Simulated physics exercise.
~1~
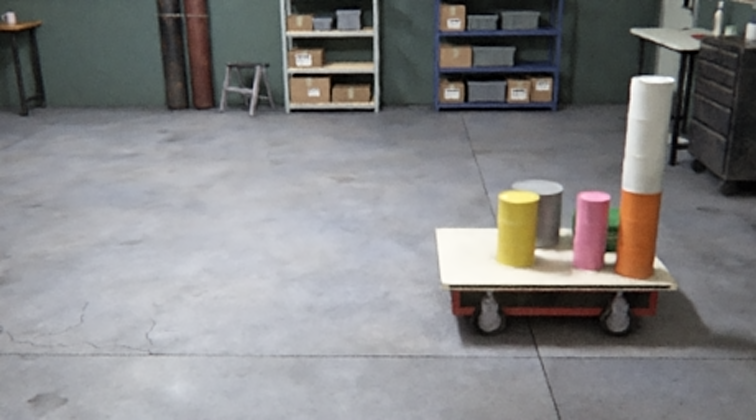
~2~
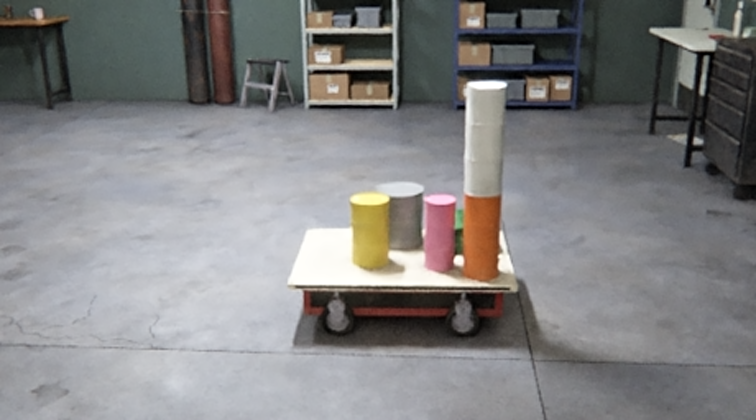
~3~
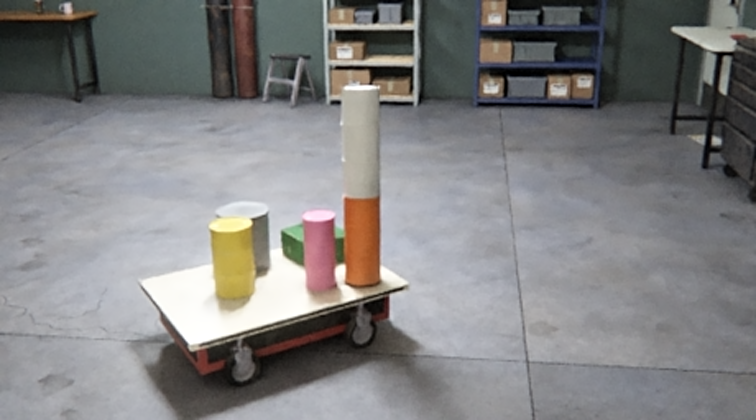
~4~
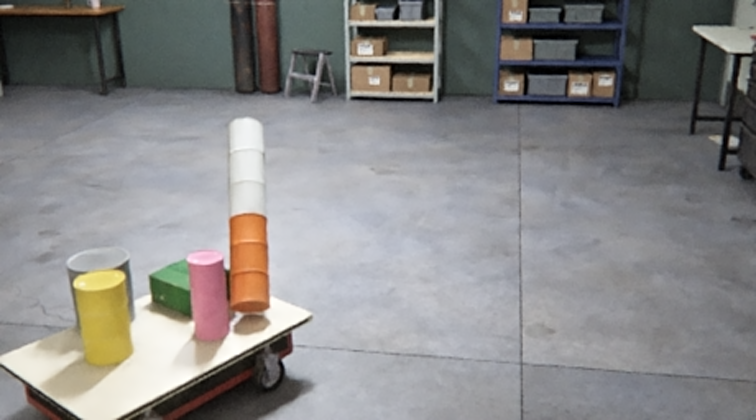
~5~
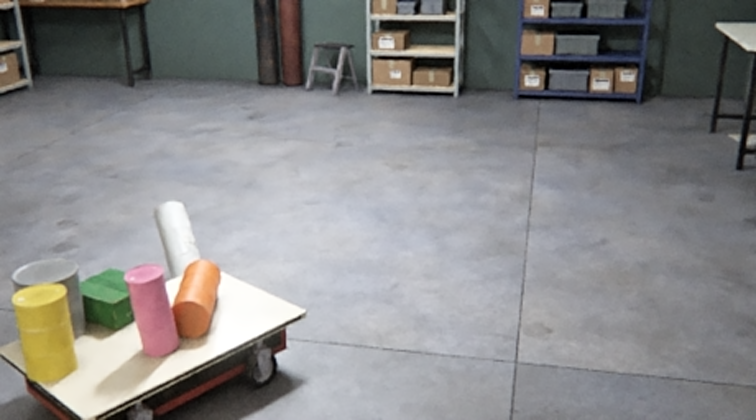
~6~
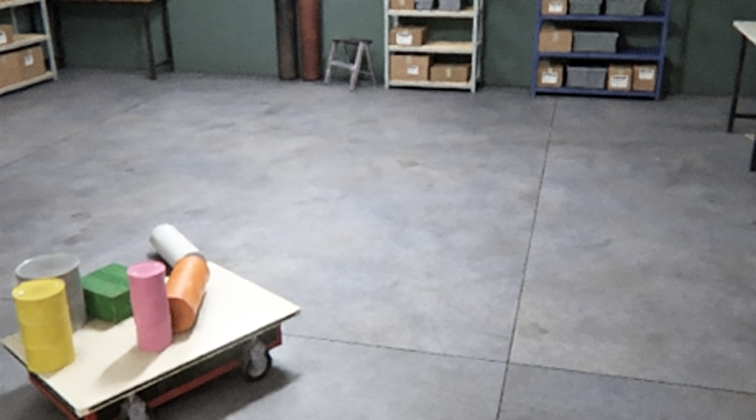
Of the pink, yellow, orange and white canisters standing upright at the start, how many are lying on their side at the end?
Two of them are lying on their side at the end, the orange canister and the white canister.
